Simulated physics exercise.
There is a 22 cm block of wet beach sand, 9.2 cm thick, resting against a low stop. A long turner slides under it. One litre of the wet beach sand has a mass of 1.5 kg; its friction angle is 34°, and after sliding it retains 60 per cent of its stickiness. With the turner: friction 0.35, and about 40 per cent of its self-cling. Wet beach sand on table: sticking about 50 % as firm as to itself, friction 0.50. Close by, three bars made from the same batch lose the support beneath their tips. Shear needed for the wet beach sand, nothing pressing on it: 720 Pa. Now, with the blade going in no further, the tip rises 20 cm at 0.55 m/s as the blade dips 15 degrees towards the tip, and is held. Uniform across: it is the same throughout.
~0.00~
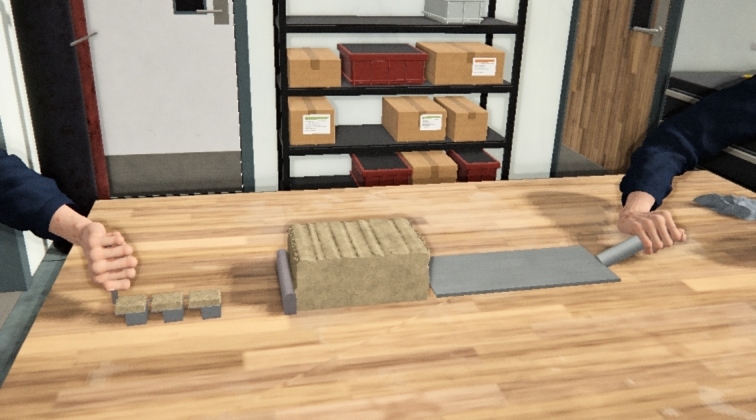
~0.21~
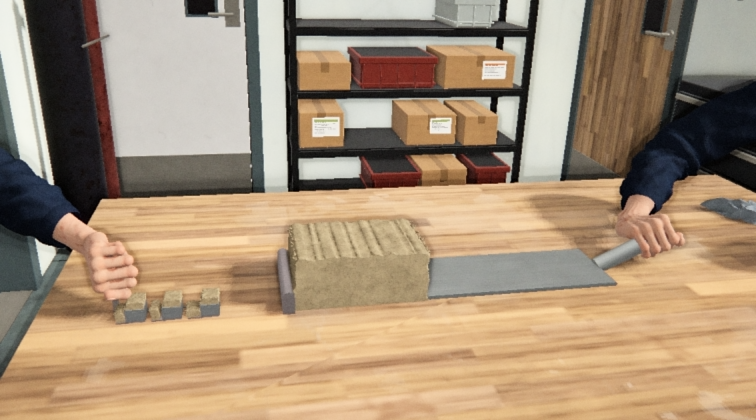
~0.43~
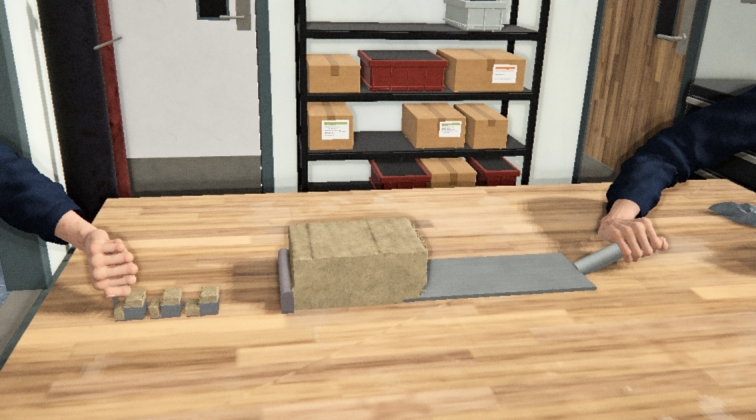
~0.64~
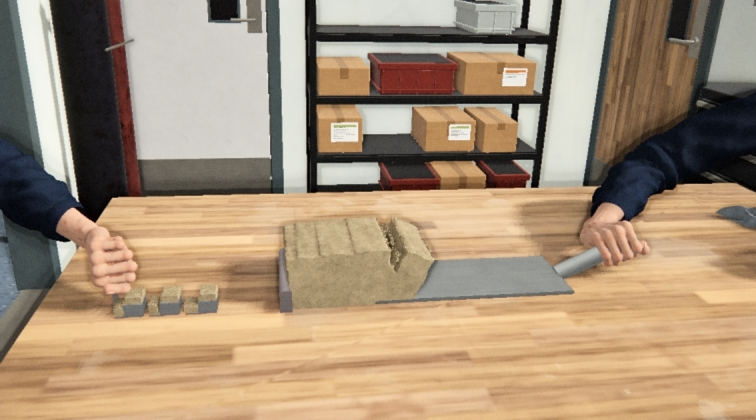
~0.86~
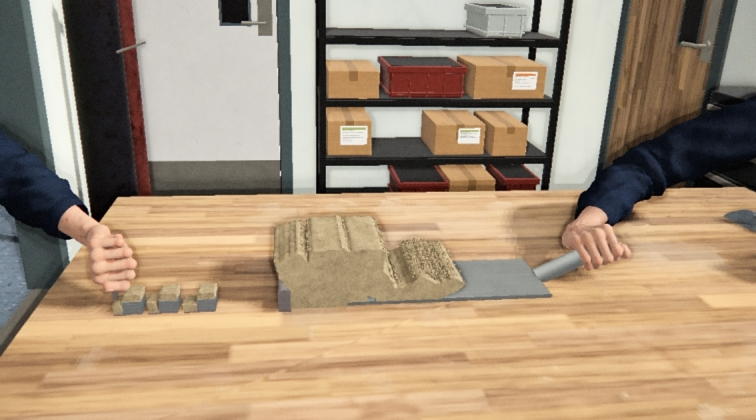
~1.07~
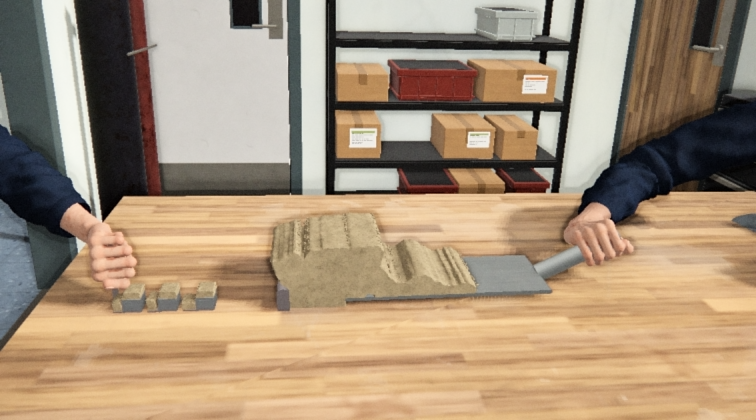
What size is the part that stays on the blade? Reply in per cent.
27 %.
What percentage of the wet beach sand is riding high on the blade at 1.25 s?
Share at that time: About 35 %.
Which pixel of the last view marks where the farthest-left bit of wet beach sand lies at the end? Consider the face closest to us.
(188, 309) or thereabouts.
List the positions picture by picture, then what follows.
The first picture shows handle end of the blade at (621, 281), not yet moved; crest of the wet beach sand at (328, 260); drop of the bar ends 0, 0, 0 (left to right).
The second picture shows handle end of the blade at (617, 285), moved 1.4 cm; crest of the wet beach sand at (326, 259); drop of the bar ends 2.3 cm, 2.4 cm, 2.1 cm (left to right).
The third picture shows handle end of the blade at (596, 289), moved 5.9 cm; crest of the wet beach sand at (396, 253); drop of the bar ends 2.3 cm, 2.4 cm, 2.1 cm (left to right).
The fourth picture shows handle end of the blade at (574, 293), moved 11 cm; crest of the wet beach sand at (387, 250); drop of the bar ends 2.3 cm, 2.4 cm, 2.1 cm (left to right).
The fifth picture shows handle end of the blade at (551, 297), moved 15 cm; crest of the wet beach sand at (340, 250); drop of the bar ends 2.3 cm, 2.4 cm, 2.1 cm (left to right).
The sixth picture shows handle end of the blade at (551, 293), moved 15 cm; crest of the wet beach sand at (376, 246); drop of the bar ends 2.3 cm, 2.4 cm, 2.1 cm (left to right).
After 1.25 s, the tip is 10 cm up.
After 1.47 s, the tip is 20 cm up and 47 % is riding high on the blade.
After 1.68 s, the tip is 20 cm up and 47 % is riding high on the blade.
After 1.89 s, the tip is 20 cm up and 46 % is riding high on the blade.
After 2.70 s, the tip is 20 cm up and 27 % is riding high on the blade.
